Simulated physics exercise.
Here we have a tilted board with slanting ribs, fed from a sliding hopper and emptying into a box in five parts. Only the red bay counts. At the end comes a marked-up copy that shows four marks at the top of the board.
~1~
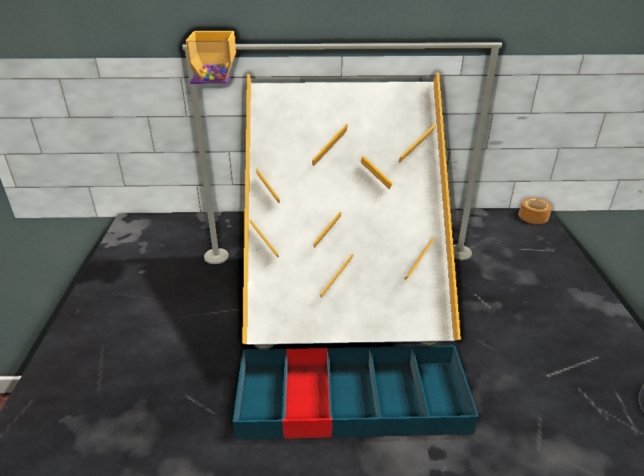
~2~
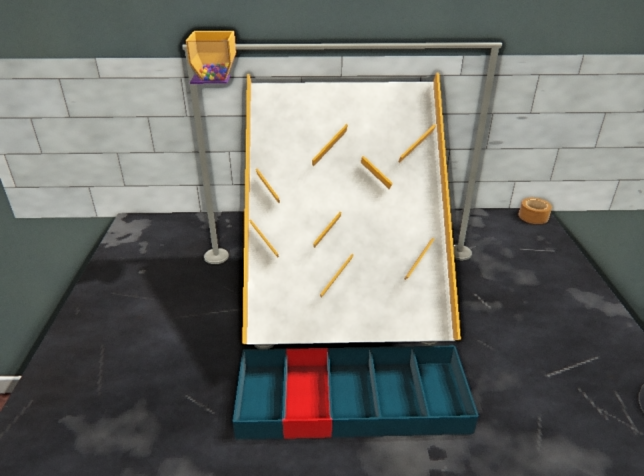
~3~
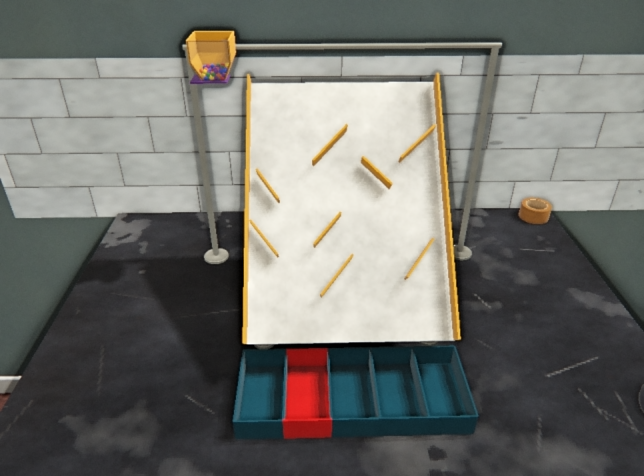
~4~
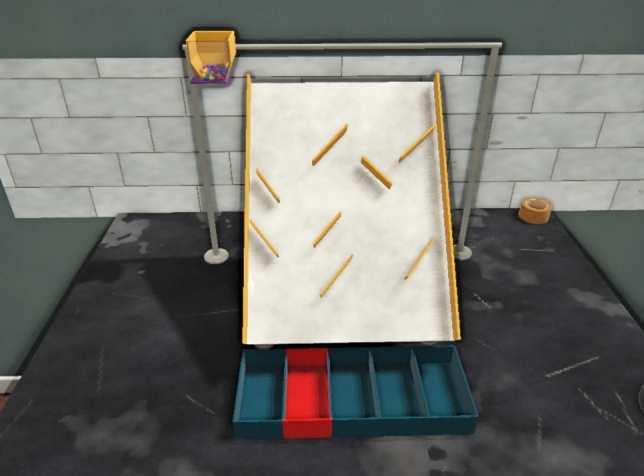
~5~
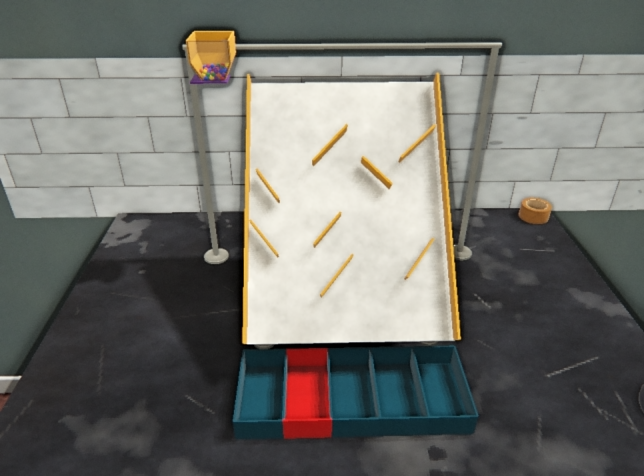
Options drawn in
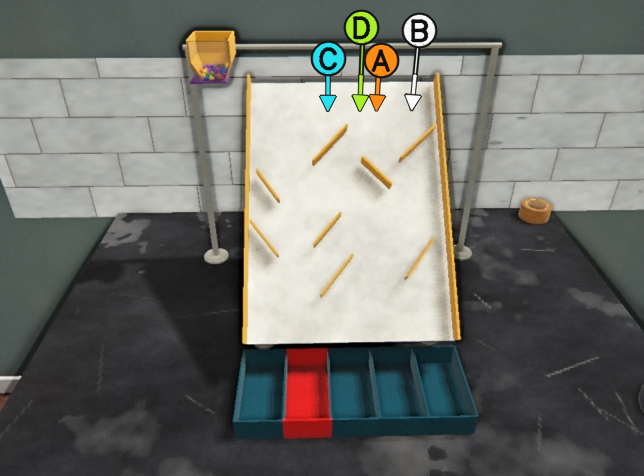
A tilted white board with slanting orange ribs stands still above a teal and red box.
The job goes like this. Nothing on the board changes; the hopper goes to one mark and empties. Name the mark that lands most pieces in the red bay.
C.
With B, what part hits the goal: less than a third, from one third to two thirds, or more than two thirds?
It is less than a third.
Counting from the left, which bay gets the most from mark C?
The second from the left.
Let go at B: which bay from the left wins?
It is the third one.
On the marked copy, mark A meets the board at (376, 105); mark B meets the board at (412, 104); mark C meets the board at (327, 105); mark D meets the board at (359, 105).
With A, a small part in the red bay, most in other bays, a small part outside the box.
With B, none in the red bay, most in other bays, about a quarter outside the box.
With C, about half in the red bay, about a quarter in other bays, about a quarter outside the box.
With D, a small part in the red bay, about two thirds in other bays, about a quarter outside the box.
